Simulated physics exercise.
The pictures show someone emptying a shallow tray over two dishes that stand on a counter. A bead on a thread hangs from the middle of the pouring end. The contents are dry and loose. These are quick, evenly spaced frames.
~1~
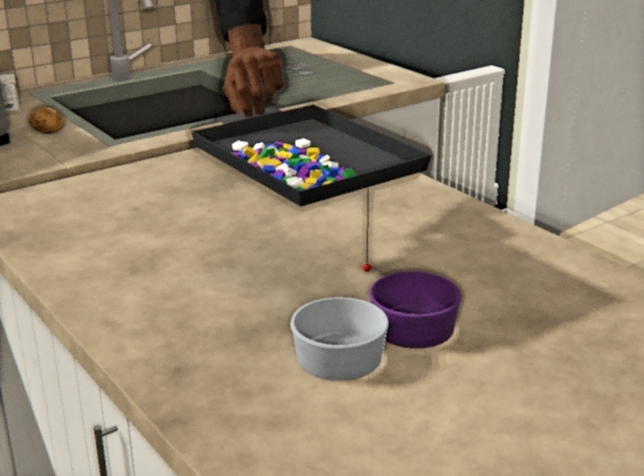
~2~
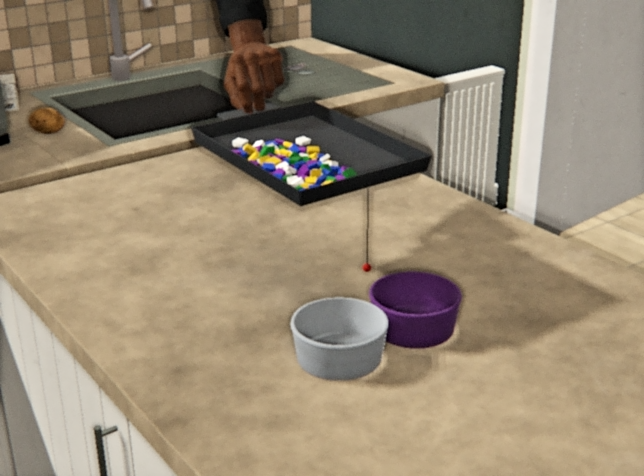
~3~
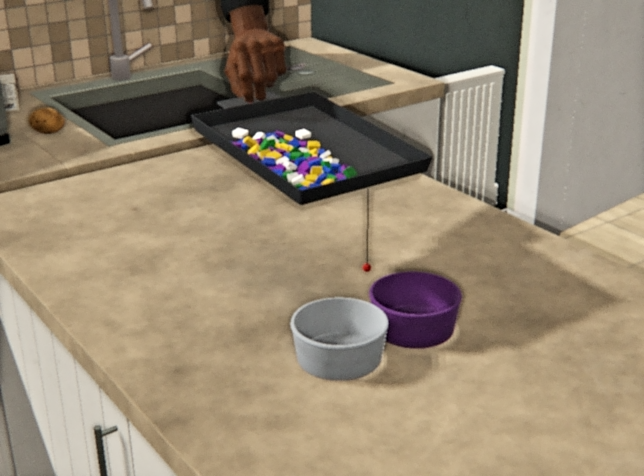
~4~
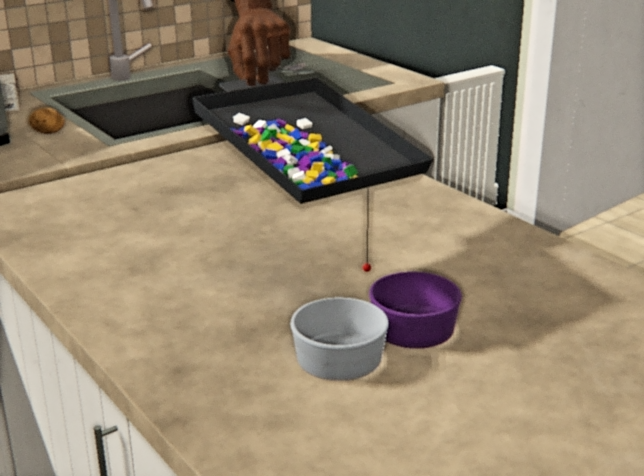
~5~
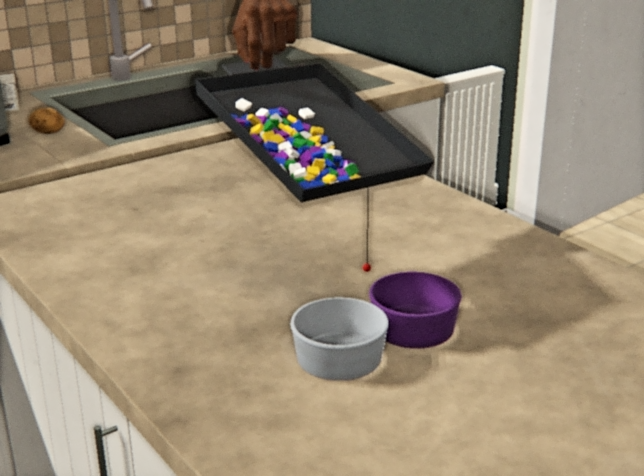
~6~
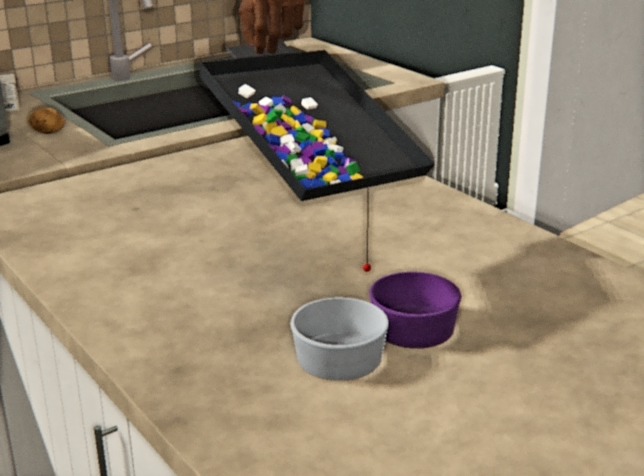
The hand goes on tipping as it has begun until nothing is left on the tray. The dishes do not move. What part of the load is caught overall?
The two hold over half of the load.
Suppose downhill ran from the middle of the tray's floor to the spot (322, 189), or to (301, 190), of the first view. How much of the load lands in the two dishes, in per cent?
First some 60, then 20 per cent.
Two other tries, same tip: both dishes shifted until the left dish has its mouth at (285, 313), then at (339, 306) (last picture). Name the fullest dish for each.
At the first place the dish on the right, at the second the dish on the right.
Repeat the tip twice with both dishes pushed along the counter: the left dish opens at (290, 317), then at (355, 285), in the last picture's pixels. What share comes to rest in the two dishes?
Roughly 30 per cent, and 40 per cent.
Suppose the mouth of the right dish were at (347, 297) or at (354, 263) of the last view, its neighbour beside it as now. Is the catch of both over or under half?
The first try: Not half. The second: Less than half.
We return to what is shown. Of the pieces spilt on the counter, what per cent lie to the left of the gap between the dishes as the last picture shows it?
About 10 per cent.
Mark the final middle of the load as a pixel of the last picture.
Roughly at (417, 319).
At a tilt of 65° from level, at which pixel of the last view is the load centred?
Roughly at (363, 162).
Just after the last frame, tray tipped steeply; every one on the tray.
A moment on, tray tipped past a quarter turn; roughly half on the tray; about a tenth in the left dish; roughly a quarter in the right dish; about a tenth outside both; about a tenth in the air.
Further on, tray tipped past a quarter turn; about a tenth in the left dish; roughly two thirds in the right dish; roughly a quarter outside both.
When it is over, tray tipped past a quarter turn; about a tenth in the left dish; roughly two thirds in the right dish; roughly a quarter outside both.
